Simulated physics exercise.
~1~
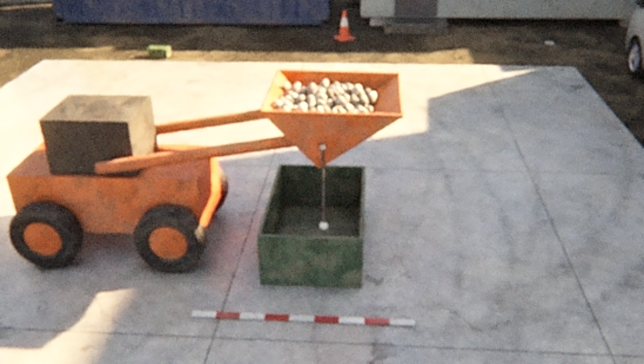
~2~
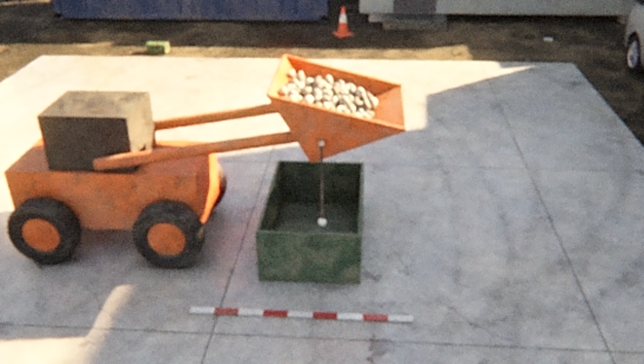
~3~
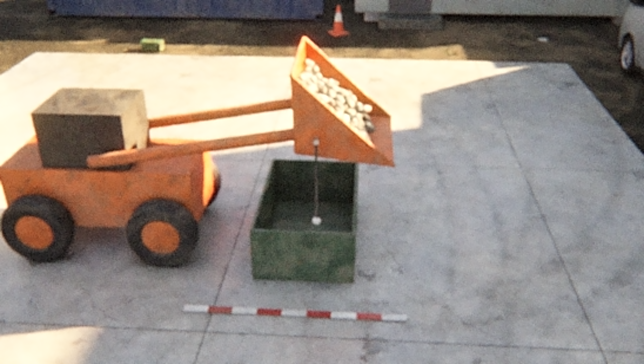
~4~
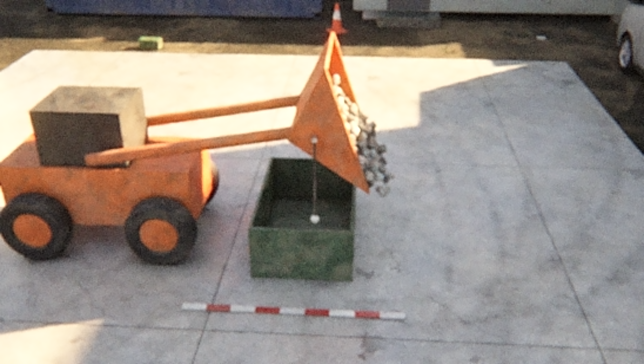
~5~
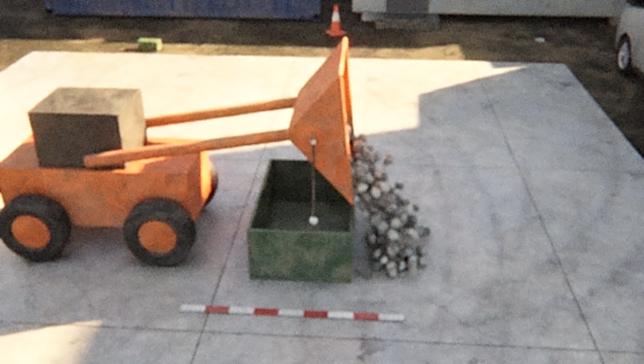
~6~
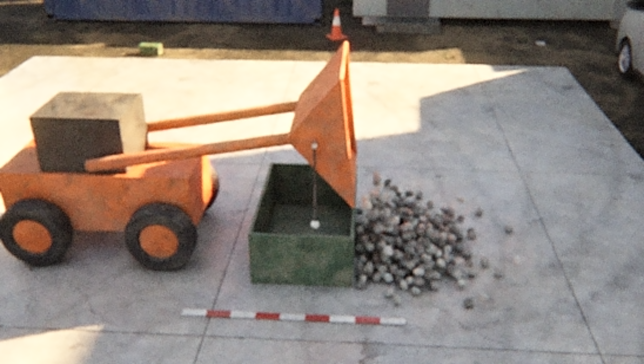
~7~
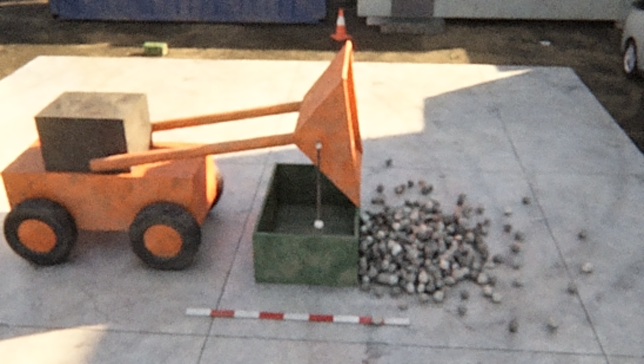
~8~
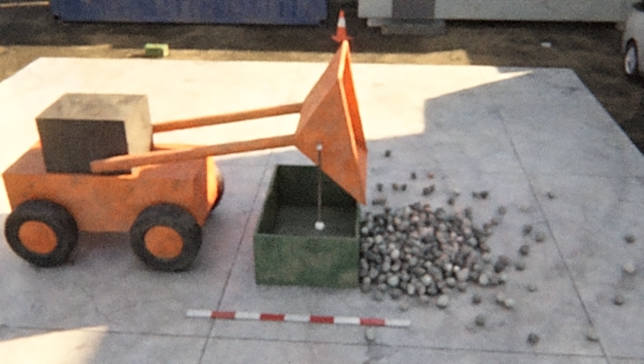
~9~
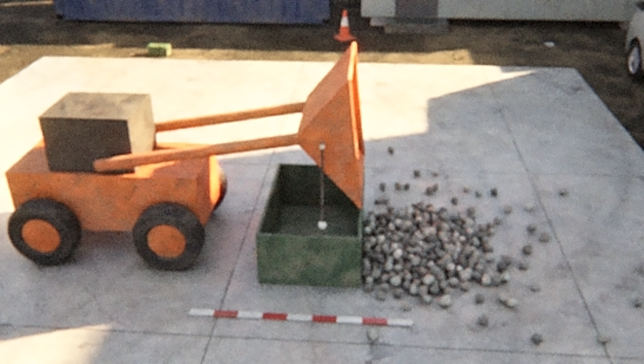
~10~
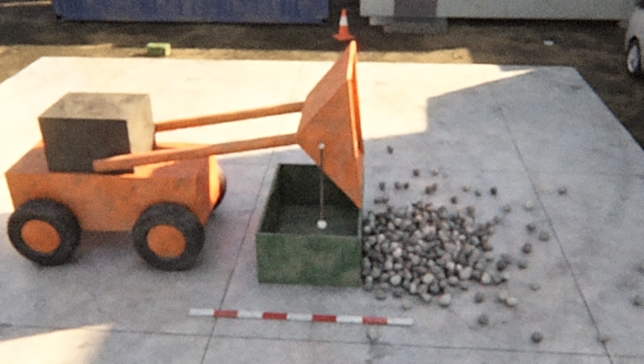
On a sunlit concrete yard, an orange loader tipped its raised bucket of grey stones forward above a green bin, but they poured past the right side and spread across the ground, leaving the bin empty while the bucket stayed tilted after a brief shake.
